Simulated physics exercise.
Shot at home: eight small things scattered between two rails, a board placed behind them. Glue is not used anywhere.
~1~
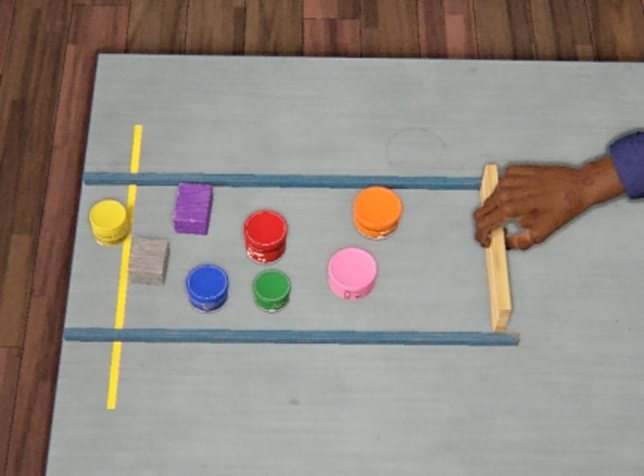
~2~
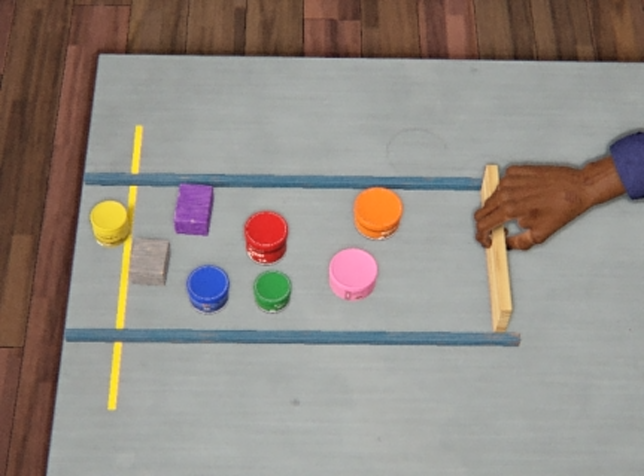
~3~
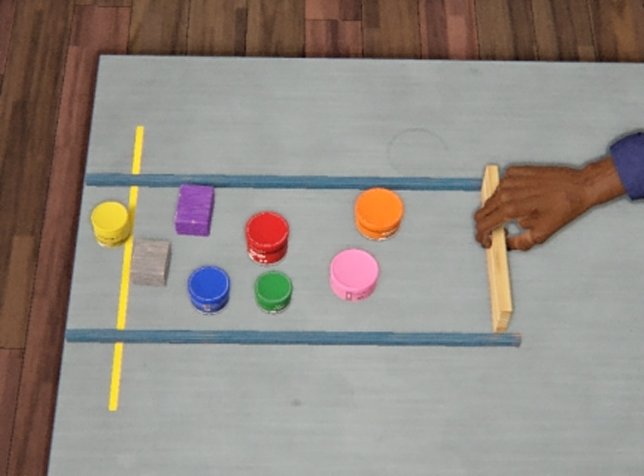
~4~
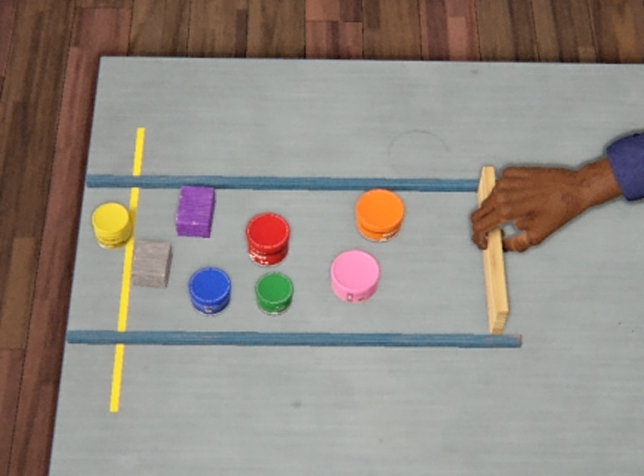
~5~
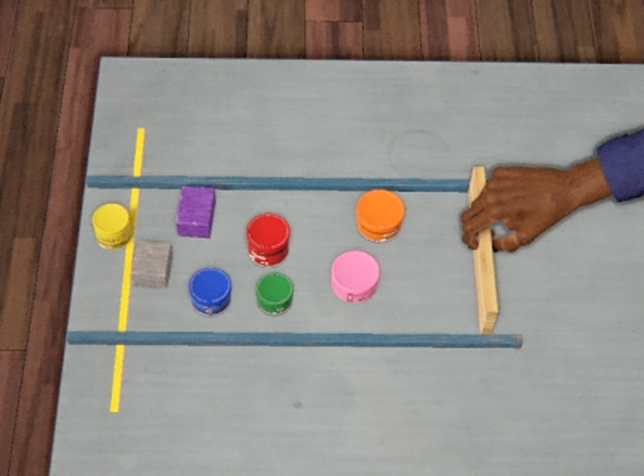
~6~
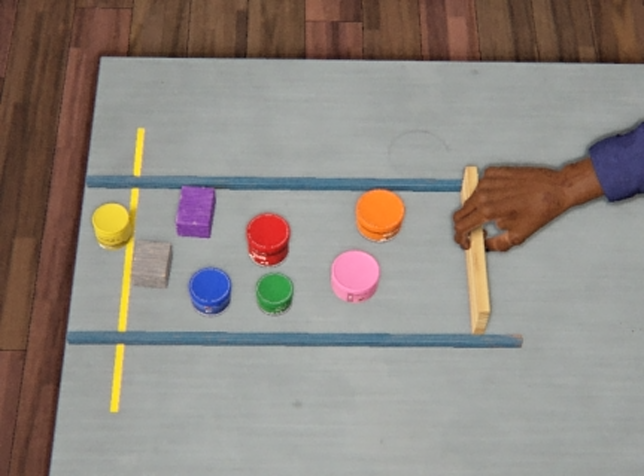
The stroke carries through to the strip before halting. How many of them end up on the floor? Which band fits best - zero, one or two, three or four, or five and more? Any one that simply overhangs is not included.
The band that fits is three or four.
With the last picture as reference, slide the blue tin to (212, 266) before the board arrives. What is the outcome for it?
In that spot, it plunges.
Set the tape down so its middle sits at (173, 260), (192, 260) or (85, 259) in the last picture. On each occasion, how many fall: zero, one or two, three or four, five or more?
Tape one gives zero, tape two gives no fall at all, and tape three gives 5 or more.
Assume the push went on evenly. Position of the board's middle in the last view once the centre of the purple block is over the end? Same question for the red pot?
Around (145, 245) first and around (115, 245) second.
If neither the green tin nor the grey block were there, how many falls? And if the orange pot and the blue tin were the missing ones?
Fallen: 2 in the first try, 2 in the other.
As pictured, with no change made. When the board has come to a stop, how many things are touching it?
It touches 3.
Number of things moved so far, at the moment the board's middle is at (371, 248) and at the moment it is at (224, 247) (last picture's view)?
The first count is 2, and then it's 7.
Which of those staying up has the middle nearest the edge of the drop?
That would be the blue tin.
Soon after, none off yet; yellow tub at rest near (113, 227); grey block at rest near (152, 265); purple block at rest near (196, 212).
After that, none off yet; yellow tub moving near (102, 232); grey block displaced about its own width near (108, 271); purple block displaced well along near (120, 202).
In the end, the number that fall off is three or four; gone, purple block, grey block and yellow tub.
